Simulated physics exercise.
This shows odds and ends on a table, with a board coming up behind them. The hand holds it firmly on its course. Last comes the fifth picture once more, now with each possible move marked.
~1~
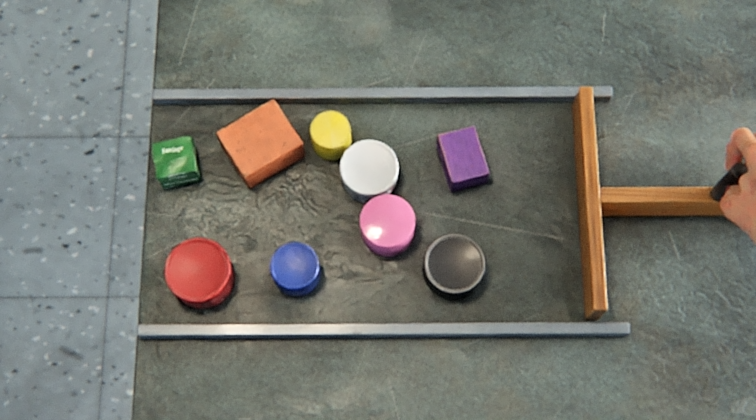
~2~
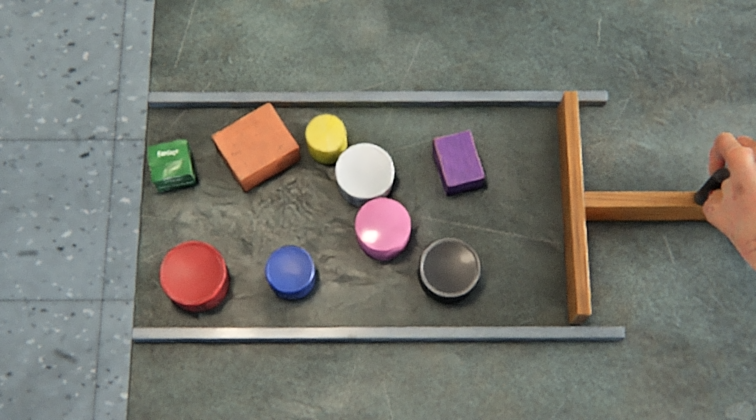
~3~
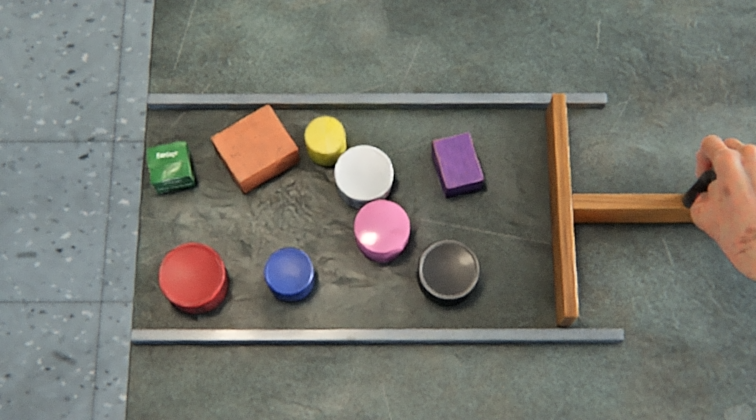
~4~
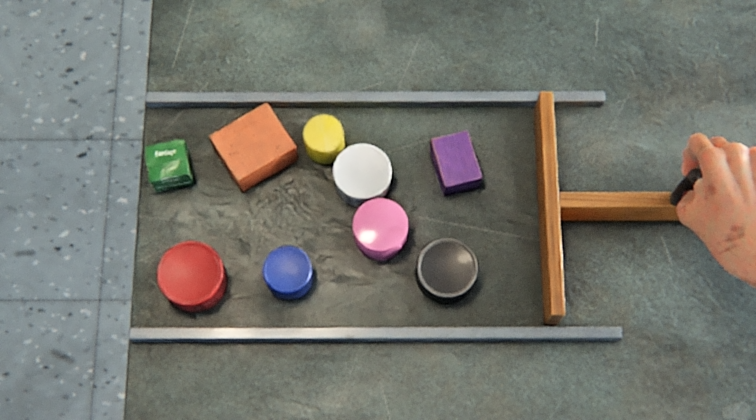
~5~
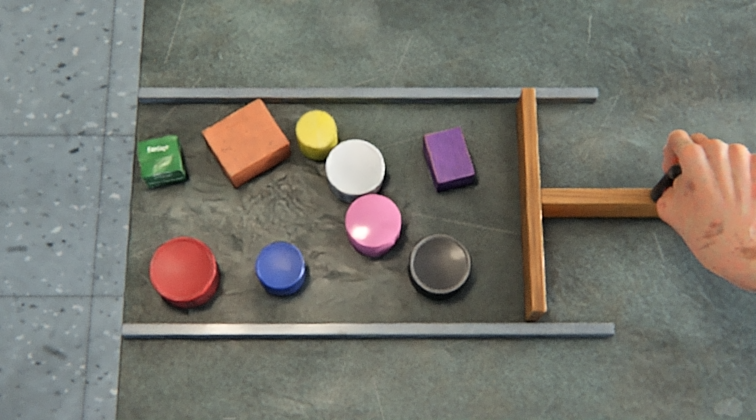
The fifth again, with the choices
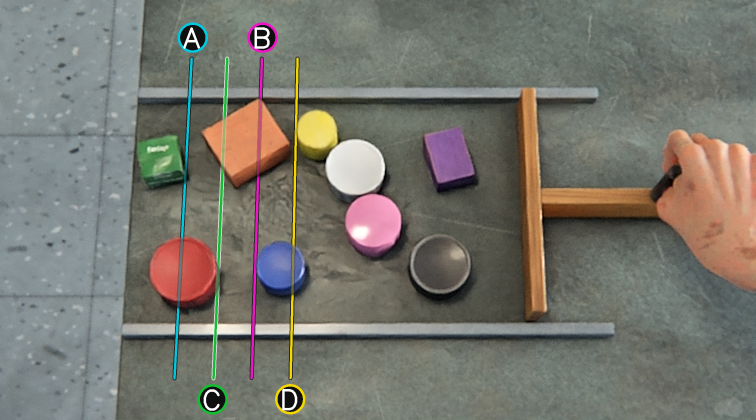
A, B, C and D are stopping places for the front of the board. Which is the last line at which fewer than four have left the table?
It should halt at C.
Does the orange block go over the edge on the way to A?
Yes.
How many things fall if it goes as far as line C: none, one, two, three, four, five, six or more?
By then, two.
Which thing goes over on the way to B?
The green box.
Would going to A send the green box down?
Yes.
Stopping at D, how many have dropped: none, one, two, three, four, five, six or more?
The count is none.
On the copy, A at (183, 211); B at (257, 211); C at (221, 211); D at (294, 211).
On C. First, board (421, 196); black jar (383, 275); purple block (393, 158).
Then, board (309, 196); red tub (174, 273); orange block (223, 138).
Finally, board (221, 196); green box over the edge; red tub over the edge; two fallen.
By contrast, A drops five; B is within the limit but short; D is within the limit but short.
